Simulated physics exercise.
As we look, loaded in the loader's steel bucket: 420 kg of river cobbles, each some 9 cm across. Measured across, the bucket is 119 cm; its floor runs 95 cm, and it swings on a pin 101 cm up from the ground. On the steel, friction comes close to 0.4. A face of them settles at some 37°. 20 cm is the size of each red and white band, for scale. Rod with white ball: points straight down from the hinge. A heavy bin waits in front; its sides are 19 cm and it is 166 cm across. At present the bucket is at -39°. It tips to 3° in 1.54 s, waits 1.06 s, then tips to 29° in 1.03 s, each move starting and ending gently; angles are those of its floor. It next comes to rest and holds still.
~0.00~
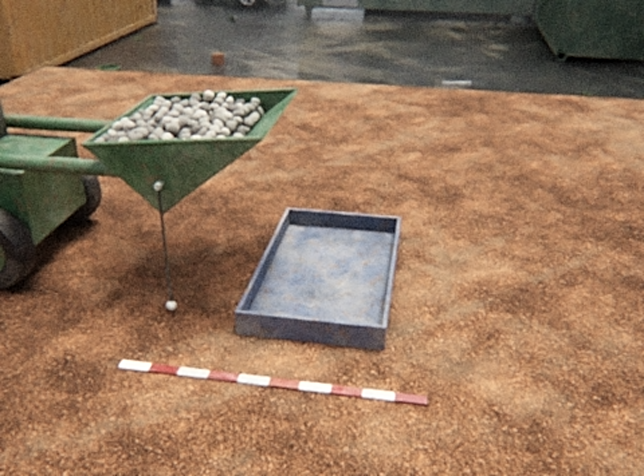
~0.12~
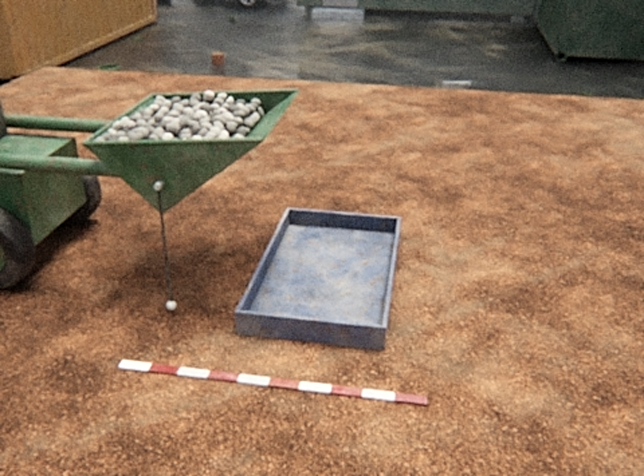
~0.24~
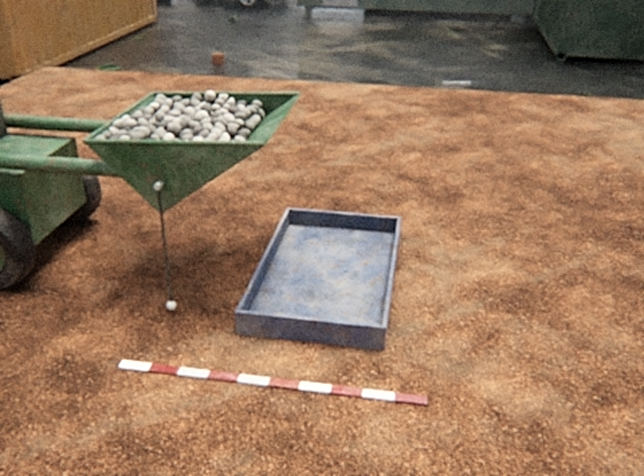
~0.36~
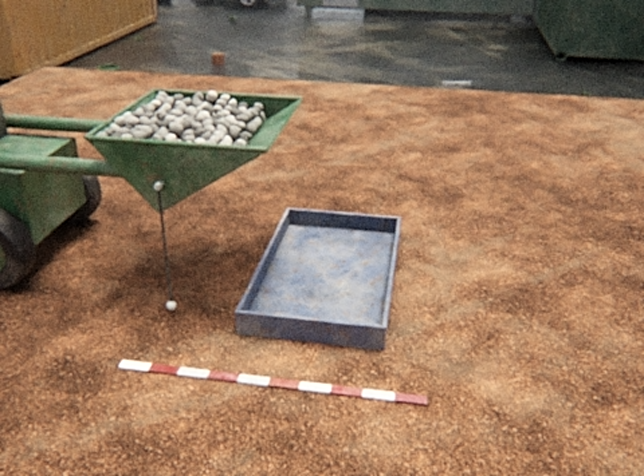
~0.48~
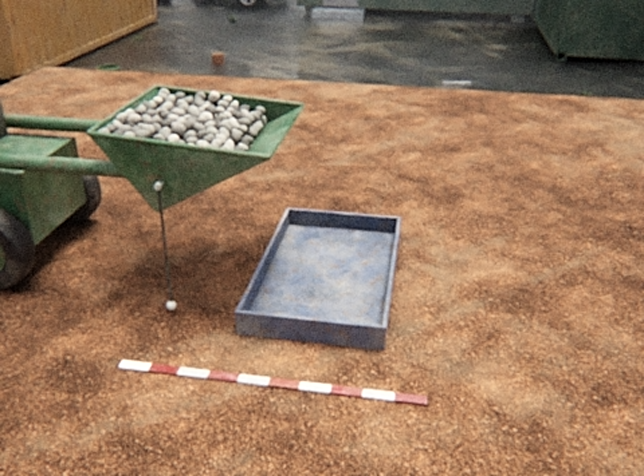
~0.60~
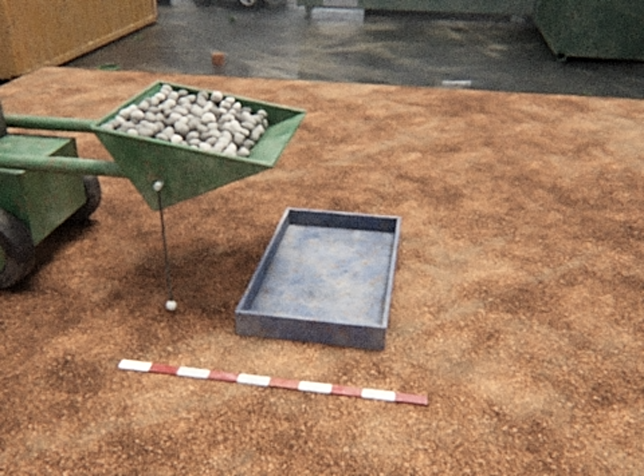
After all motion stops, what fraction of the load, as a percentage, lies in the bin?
Roughly 100 per cent of the load is in the bin.
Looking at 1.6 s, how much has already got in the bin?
Roughly 0% by that time.
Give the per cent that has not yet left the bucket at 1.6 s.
Roughly 100 per cent is still inside.
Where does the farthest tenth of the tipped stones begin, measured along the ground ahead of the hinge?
Roughly 140 cm out along the ground.
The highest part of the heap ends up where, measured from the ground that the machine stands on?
It finishes some 34 cm up from that ground.
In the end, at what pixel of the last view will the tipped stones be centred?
I'd put it close to (327, 262).
After 1.2 s the floor is at -3°; 100 % in the bucket; the foremost stones are at (241, 175).
After 1.6 s the floor is at 3°; 100 % in the bucket; the foremost stones are at (270, 176).
After 4.1 s the floor is at 29°; 29 % in the bucket, 71 % in the bin; the foremost stones are at (380, 272).
After 6.7 s the floor is at 29°; 0 % in the bucket, 100 % in the bin; the foremost stones are at (388, 275).
